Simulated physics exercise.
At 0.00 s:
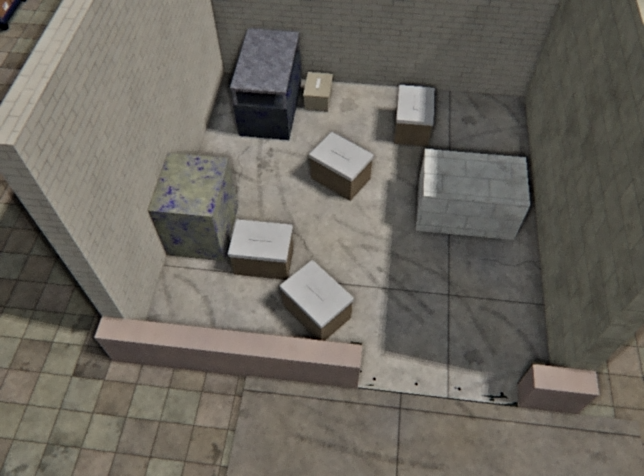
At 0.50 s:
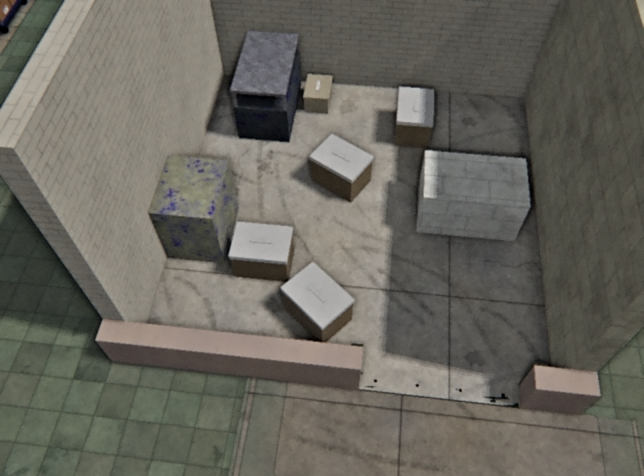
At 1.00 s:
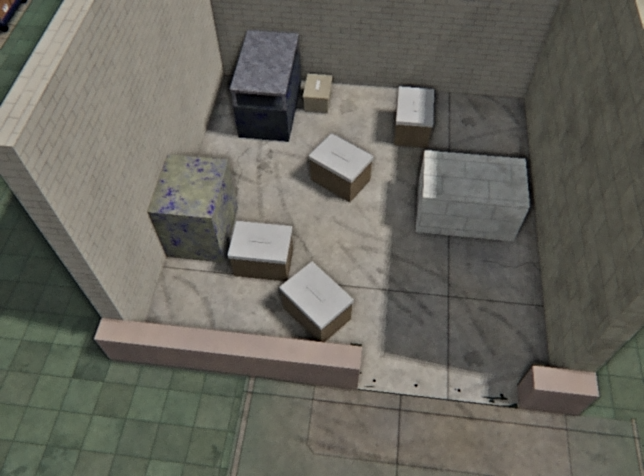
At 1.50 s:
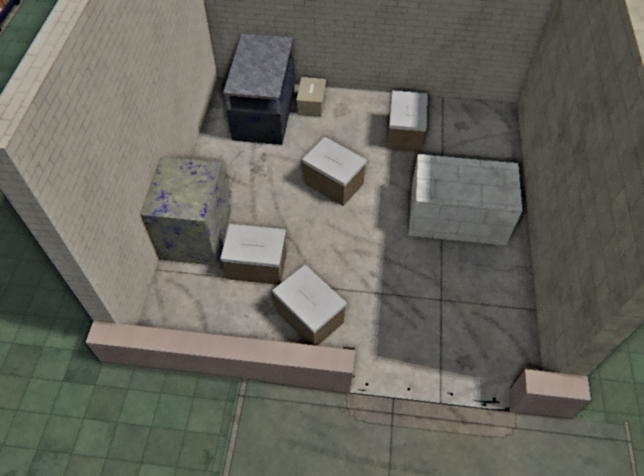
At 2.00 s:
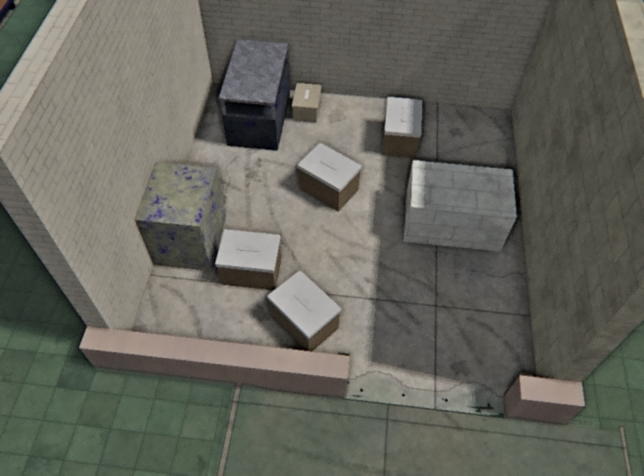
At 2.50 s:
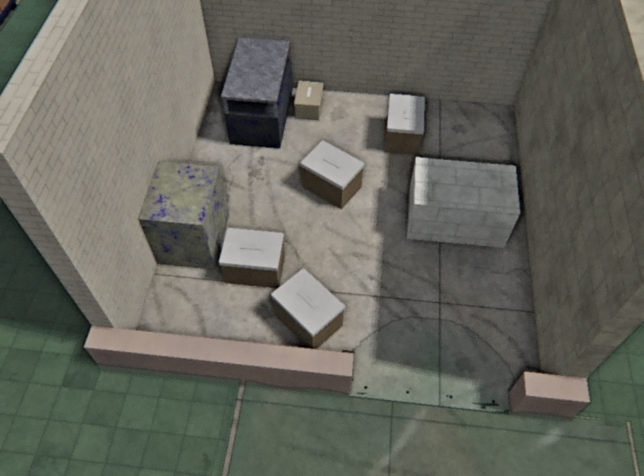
The video shows a high view of a walled room holding boxes and larger blocks, none of which shift, as greenish water spreads over the paving outside, then creeps through the front gap onto a small patch of floor.
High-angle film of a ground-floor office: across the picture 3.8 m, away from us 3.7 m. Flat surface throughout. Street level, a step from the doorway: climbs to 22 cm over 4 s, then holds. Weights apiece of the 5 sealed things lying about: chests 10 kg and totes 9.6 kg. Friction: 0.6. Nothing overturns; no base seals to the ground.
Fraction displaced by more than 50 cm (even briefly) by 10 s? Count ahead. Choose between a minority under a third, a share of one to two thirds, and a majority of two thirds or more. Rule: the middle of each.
A majority of two thirds or more.
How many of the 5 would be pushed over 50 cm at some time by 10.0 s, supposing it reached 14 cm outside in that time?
Count under that change: 0.
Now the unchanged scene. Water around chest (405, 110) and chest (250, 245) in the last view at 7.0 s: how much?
Some 4 cm at the first, some 2 cm at the second.
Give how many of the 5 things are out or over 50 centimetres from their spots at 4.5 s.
By my tally, 0.
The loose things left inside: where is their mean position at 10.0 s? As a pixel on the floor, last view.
Centre of the remaining things: Roughly (373, 213).
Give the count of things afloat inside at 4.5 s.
I get 0.
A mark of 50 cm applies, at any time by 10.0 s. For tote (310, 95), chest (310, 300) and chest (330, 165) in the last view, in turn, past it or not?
In that order: More, less, over.
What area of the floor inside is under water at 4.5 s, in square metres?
Around 5.0 m2 of it.
After 3.5 s 0 of 5 are over 50 cm from their spots; 0 afloat.
After 4.5 s 0 of 5 are over 50 cm from their spots; 0 afloat.
After 7.0 s 1 of 5 are over 50 cm from their spots; 2 afloat.
After 10.0 s 4 of 5 are over 50 cm from their spots, and 4 have been at some point; 5 afloat.
